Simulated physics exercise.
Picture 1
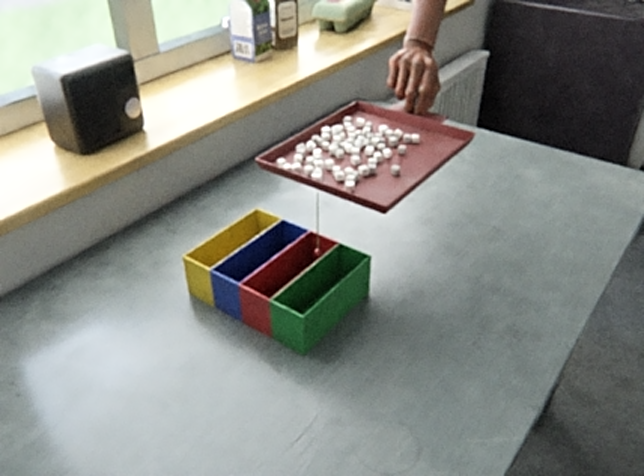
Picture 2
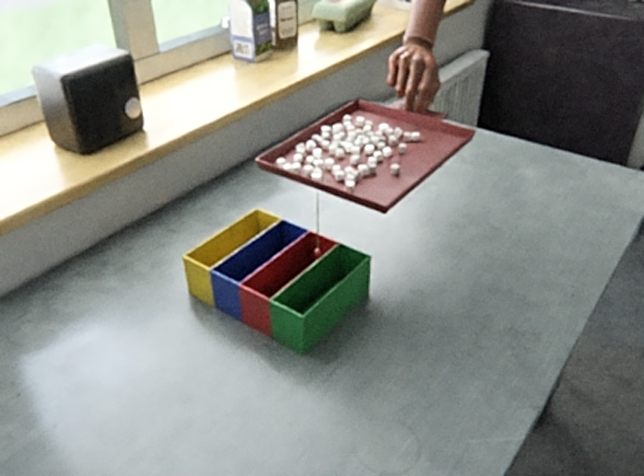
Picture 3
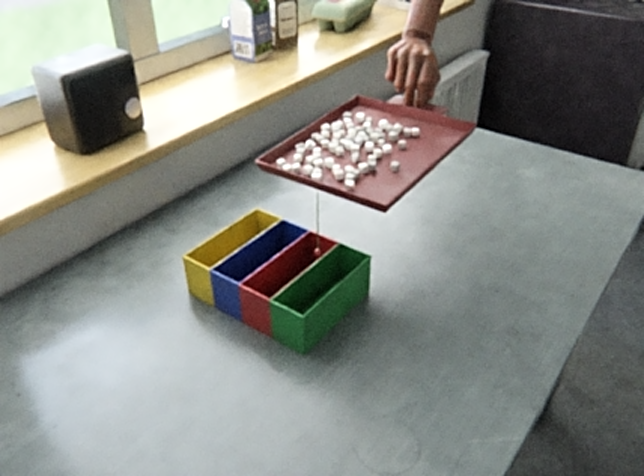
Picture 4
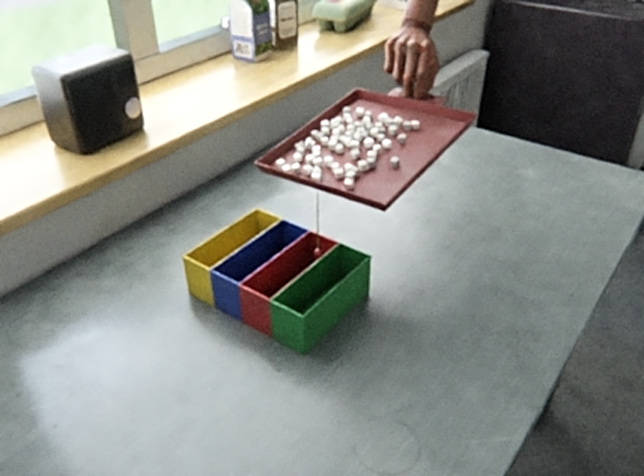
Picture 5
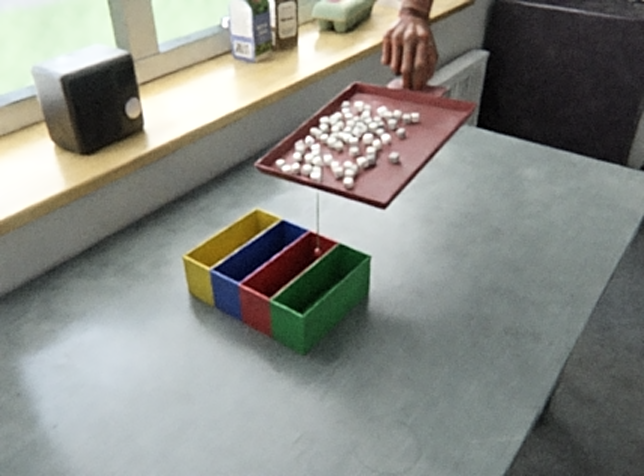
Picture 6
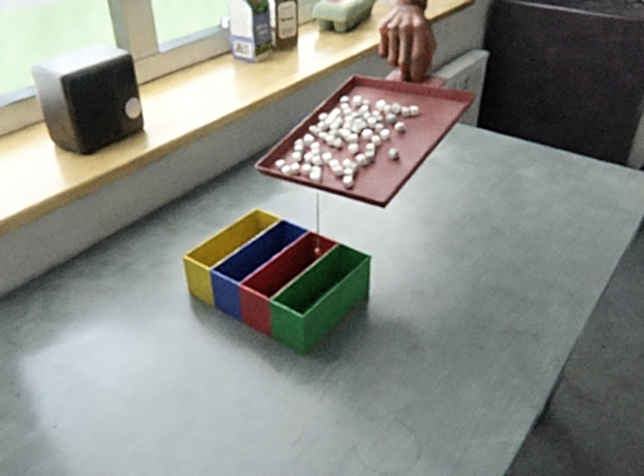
In the video, a hand holds a red tray of small white cubes above a box with yellow, blue, red and green cells, and gradually raises the handle end, tilting the tray slightly while the cubes stay on it.
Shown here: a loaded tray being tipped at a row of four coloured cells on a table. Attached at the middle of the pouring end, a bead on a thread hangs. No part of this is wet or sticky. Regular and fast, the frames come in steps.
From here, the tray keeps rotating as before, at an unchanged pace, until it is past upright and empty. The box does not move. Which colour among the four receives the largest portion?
Blue.
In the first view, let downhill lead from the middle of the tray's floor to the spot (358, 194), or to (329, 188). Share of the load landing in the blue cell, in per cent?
Shares, approx.: 0 %, then 20 %.
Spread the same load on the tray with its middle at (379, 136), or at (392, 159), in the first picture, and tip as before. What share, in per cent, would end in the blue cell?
Around 50 then around 50 per cent.
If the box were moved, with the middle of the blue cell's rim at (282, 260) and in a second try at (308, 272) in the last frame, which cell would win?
Result 1: That yellow cell; result 2: The yellow one.
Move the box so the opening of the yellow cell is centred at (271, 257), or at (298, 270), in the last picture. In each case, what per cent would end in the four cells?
First case 60 in a hundred, second case 20 in a hundred.
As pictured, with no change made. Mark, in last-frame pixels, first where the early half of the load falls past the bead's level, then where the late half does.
It goes through near (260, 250) first, then near (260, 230).
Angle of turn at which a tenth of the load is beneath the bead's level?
110° or so.
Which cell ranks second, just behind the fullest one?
Next in line is red.
Just after the last frame, tray tipped steeply; every one on the tray.
A moment on, tray tipped right over; almost all on the tray; just a few in the green cell.
Further on, tray tipped past a quarter turn; roughly half in the blue cell; roughly a quarter in the red cell; about a tenth in the yellow cell; about a tenth in the green cell; just a few falling or outside the box.
When it is over, tray tipped past a quarter turn; roughly half in the blue cell; roughly a quarter in the red cell; about a tenth in the yellow cell; about a tenth in the green cell; just a few outside the box.
